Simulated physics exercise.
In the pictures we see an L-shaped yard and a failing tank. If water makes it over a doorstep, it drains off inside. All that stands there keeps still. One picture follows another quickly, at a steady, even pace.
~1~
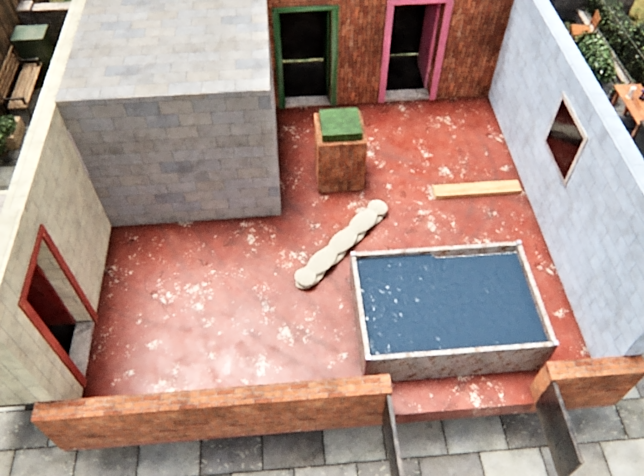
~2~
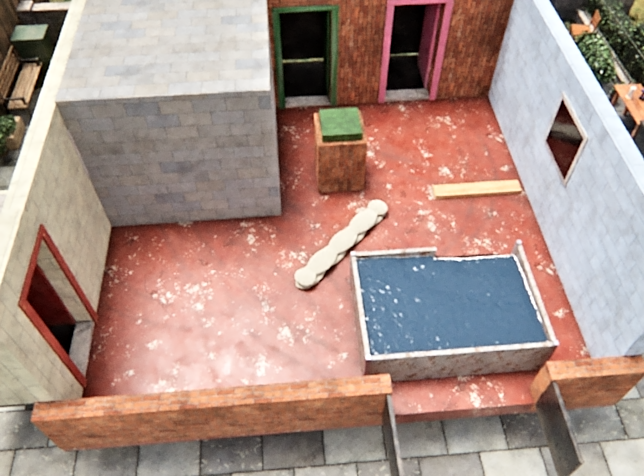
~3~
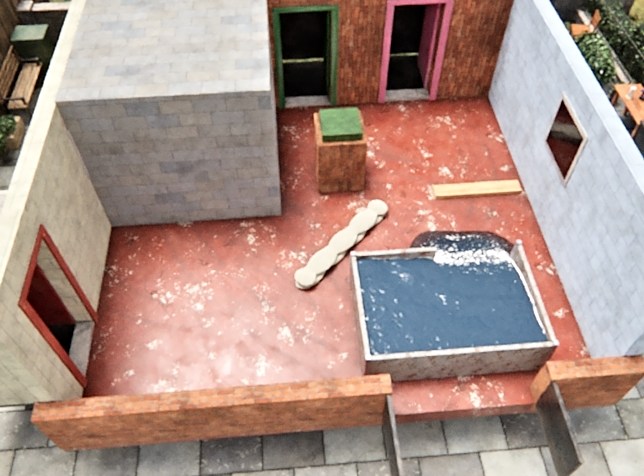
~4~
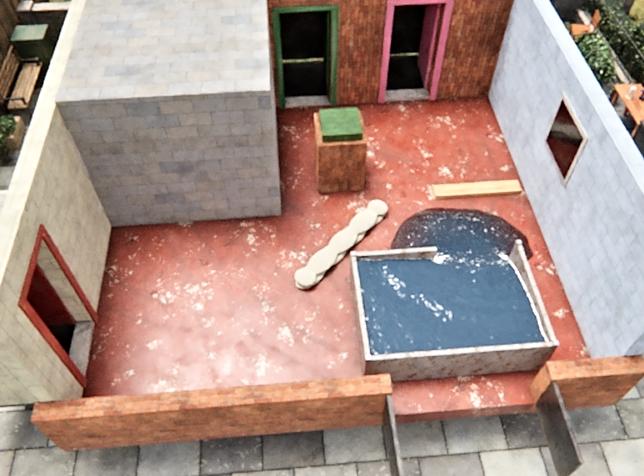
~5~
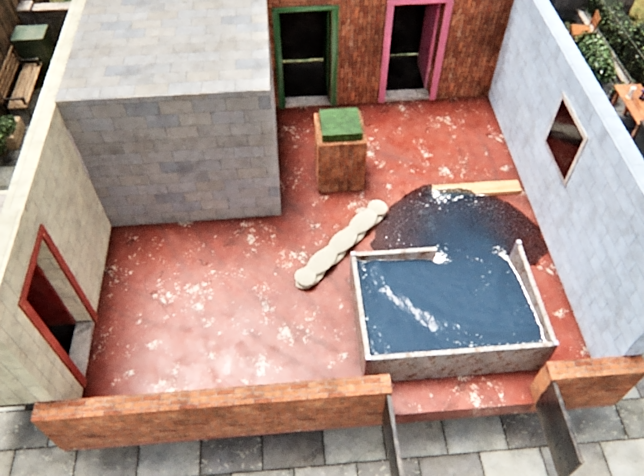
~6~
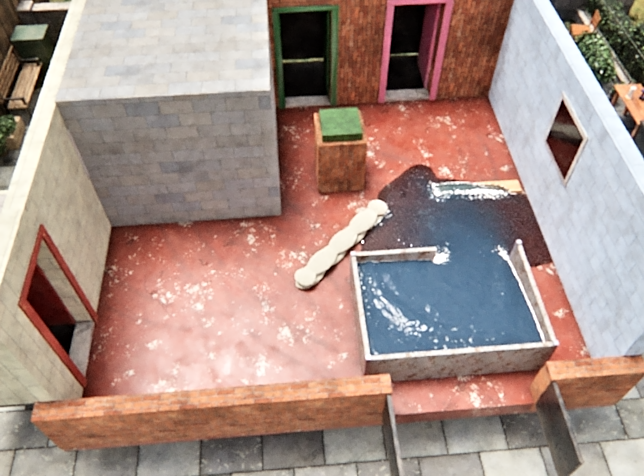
Dark blue water pouring from the broken far side of a low-walled tank, spreading across a red courtyard floor past a yellow bar.
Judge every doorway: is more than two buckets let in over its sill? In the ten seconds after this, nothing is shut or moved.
Result: The red door respects the limit; the green door breaks the limit; the pink door breaks the limit.
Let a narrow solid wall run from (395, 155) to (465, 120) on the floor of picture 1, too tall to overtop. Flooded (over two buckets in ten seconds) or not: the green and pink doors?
Well, first the green one ends up above, then the pink one comes in short.
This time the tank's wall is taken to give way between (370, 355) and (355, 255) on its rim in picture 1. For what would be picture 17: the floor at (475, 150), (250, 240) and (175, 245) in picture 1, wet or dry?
Point one not reached; point two reached; point three reached.
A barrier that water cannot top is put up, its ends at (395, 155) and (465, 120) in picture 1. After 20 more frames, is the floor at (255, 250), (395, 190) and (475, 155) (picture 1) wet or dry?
The first is still bare, the second inundated and the third inundated.
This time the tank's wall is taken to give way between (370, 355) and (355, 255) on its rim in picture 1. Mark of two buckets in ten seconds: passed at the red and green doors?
Per door - red: Exceeds, green: Does not exceed.
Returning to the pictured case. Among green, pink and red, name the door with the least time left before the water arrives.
Result: The pink door.
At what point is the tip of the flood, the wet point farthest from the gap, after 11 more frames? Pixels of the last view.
About at (306, 111).
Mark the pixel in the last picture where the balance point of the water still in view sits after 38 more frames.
My reading is close to (411, 213).
A moment on, water covers 30 % of the floor; the red door not reached, the green door not reached, the pink door not reached.
Next, water covers 40 % of the floor; the red door not reached, the green door wet at the sill, nothing in, the pink door under two buckets in.
Then, water covers 50 % of the floor; the red door not reached, the green door under two buckets in, the pink door over two buckets in.
Later, water covers 65 % of the floor; the red door not reached, the green door over two buckets in, the pink door far over two buckets in.
In the end, water covers 85 % of the floor; the red door wet at the sill, nothing in, the green door far over two buckets in, the pink door far over two buckets in.
